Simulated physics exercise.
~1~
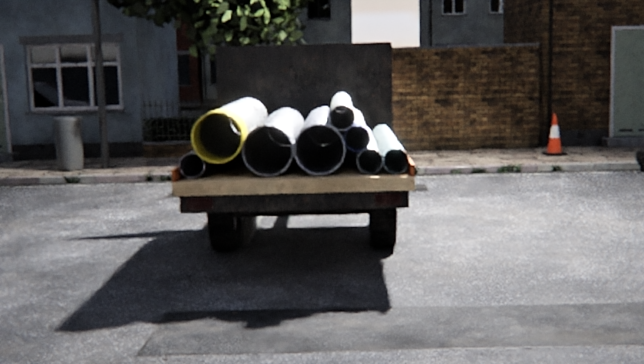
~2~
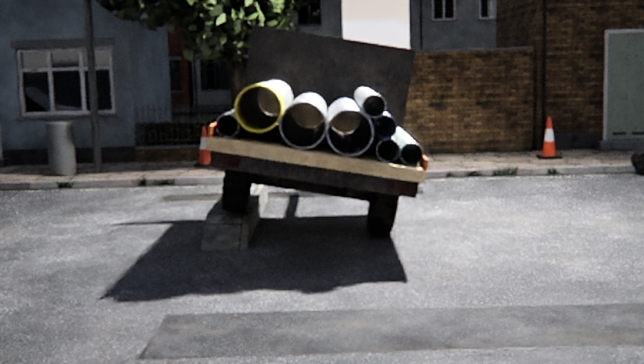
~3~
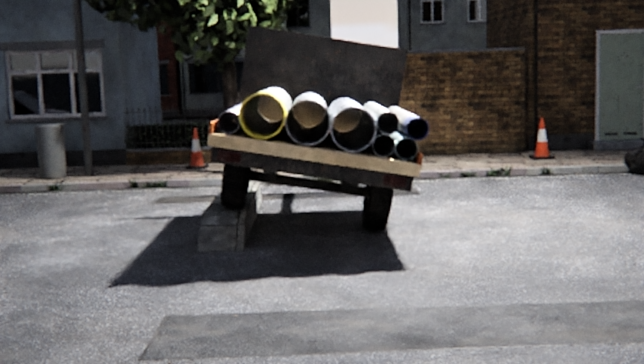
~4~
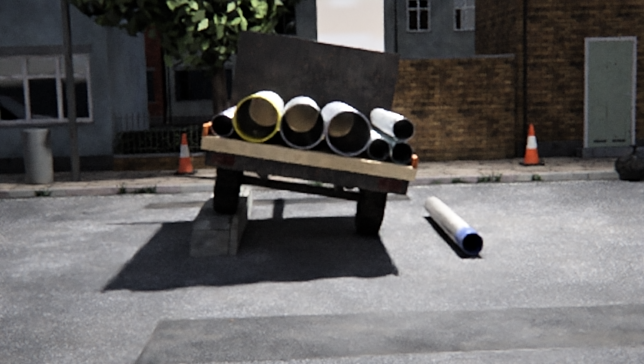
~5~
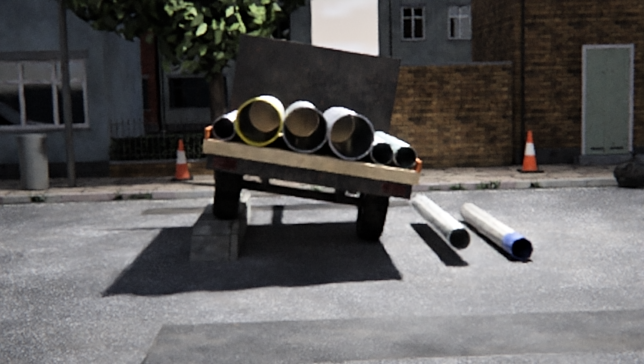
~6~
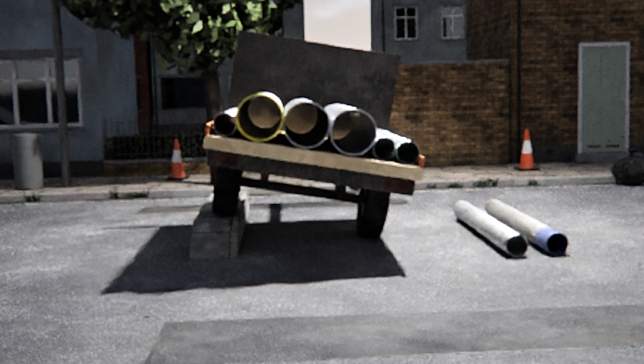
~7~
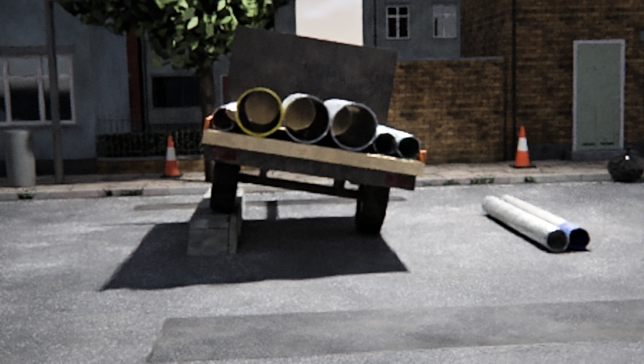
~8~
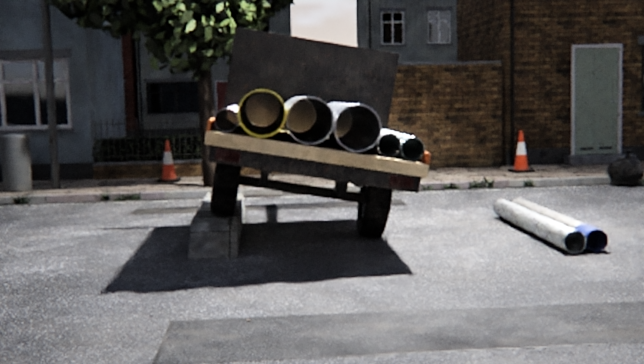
A trailer of pipes tilts right, and two pipes drop and roll onto the road.
